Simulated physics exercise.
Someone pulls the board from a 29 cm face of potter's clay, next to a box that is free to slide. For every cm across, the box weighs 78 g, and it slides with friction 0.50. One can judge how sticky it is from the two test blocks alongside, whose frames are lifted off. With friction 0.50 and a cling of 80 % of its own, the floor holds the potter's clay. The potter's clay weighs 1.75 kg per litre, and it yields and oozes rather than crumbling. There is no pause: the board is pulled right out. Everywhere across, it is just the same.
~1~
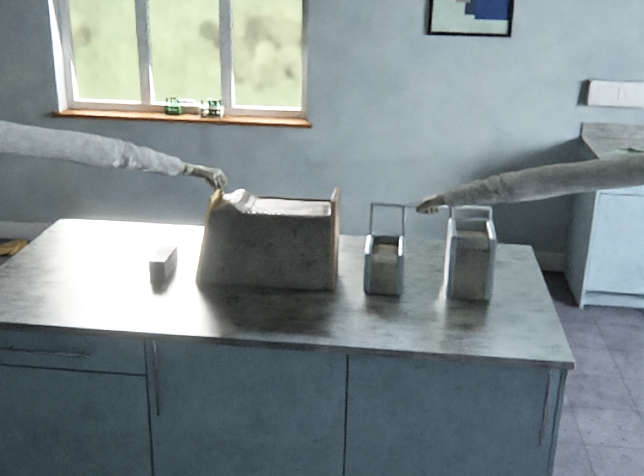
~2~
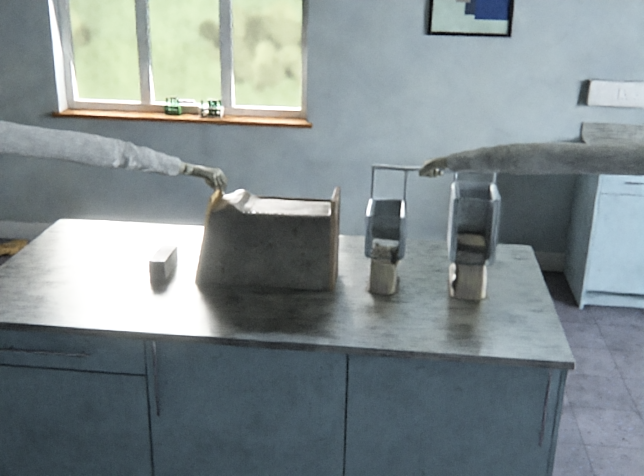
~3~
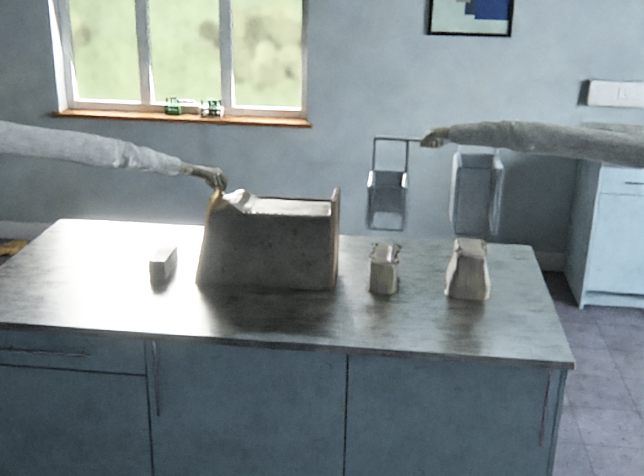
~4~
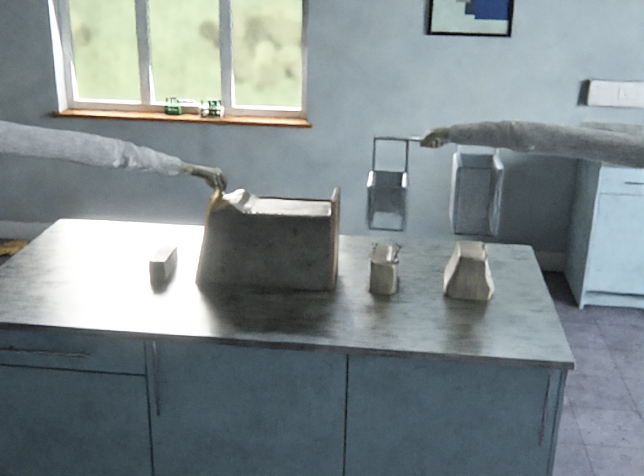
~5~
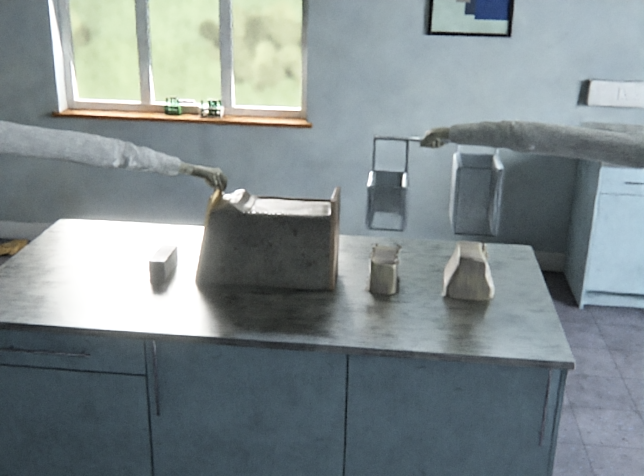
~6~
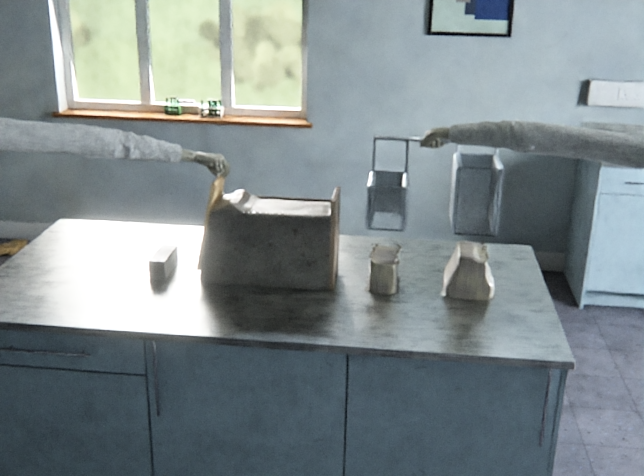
The clip opens on a grey worktop where a hand at left grips a board against a large block of clay, while another arm at right lifts two open casings off two smaller blocks. The right-hand block slumps a little as the casings hang above, and then the left hand shifts the board slightly.
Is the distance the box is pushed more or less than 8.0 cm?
Expect a figure short of 8.0 cm.
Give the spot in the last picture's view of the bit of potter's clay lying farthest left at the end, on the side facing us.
You'll find it somewhere near (165, 274) on the near face.
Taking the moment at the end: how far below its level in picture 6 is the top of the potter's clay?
The gap comes to roughly 2.5 centimetres.
Last picture + 0.18 s, the box has not moved.
Last picture + 0.40 s, the box has not moved.
Last picture + 0.62 s, the box has not moved.
Last picture + 0.84 s, the box has been pushed 1.1 cm.
Last picture + 0.97 s, the box has been pushed 1.2 cm.
